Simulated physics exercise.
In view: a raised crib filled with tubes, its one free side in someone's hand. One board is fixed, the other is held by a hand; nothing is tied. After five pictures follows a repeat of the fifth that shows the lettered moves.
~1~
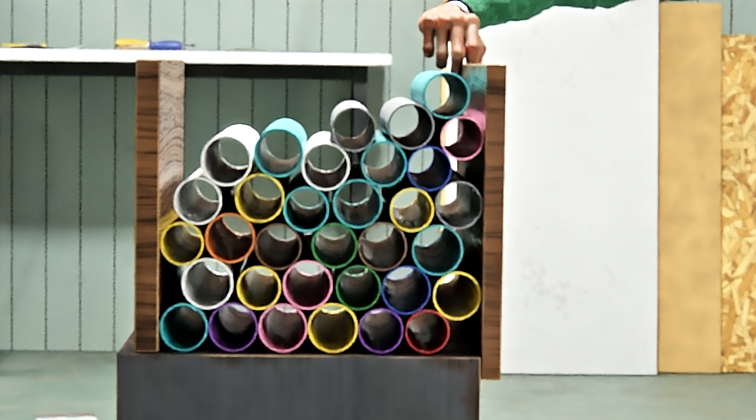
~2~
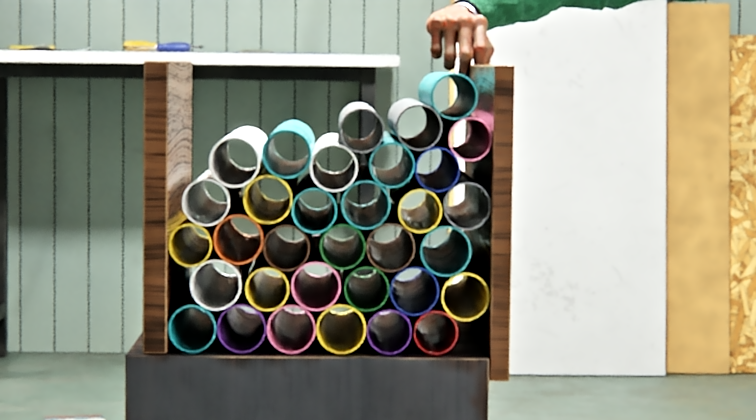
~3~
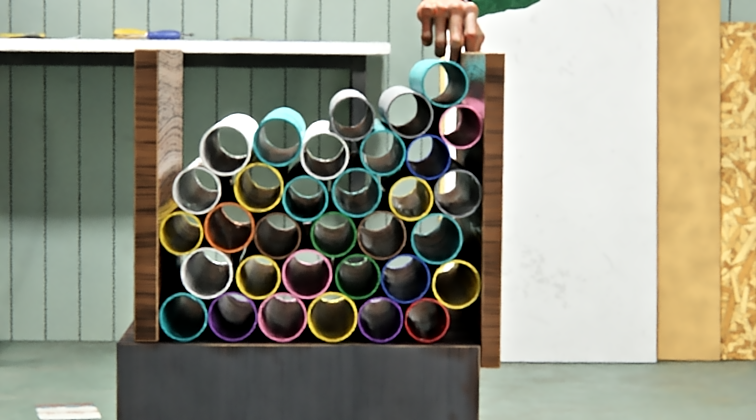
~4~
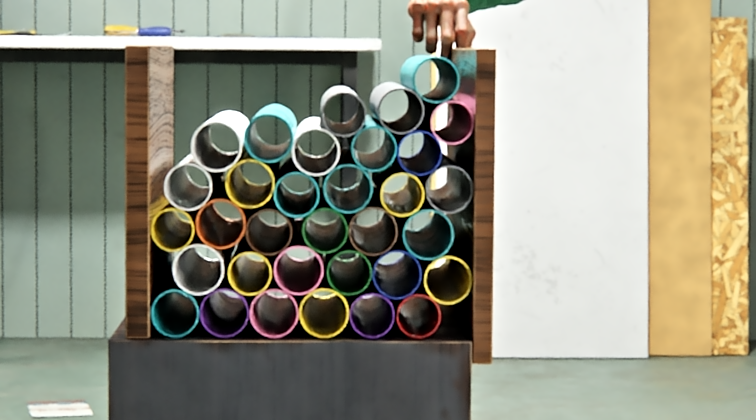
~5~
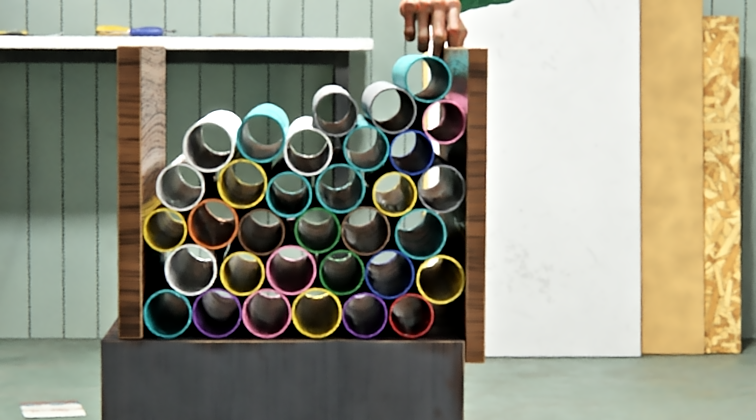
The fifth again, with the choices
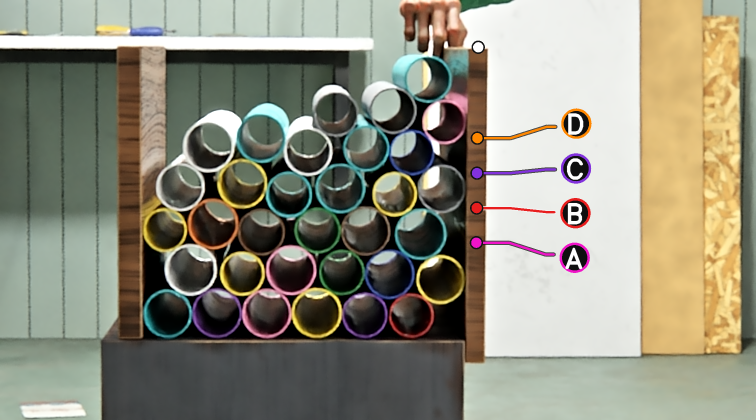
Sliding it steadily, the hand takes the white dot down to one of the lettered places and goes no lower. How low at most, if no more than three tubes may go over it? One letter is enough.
It can be let down to B.
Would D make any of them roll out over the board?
No, at D.
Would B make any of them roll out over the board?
Yes, at B.
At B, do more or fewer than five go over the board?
At B, fewer than five.
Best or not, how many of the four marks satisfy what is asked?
The number is three.
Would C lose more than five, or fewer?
At C, fewer than five.
On the copy, A at (476, 242); B at (477, 208); C at (477, 173); D at (477, 138); the white dot at (478, 47).
On B. First, top of the board (467, 121).
Then, top of the board (466, 205).
Finally, top of the board (466, 207), two out over the board.
By contrast, A more than three out over the board; C two out over the board; D none out over the board.
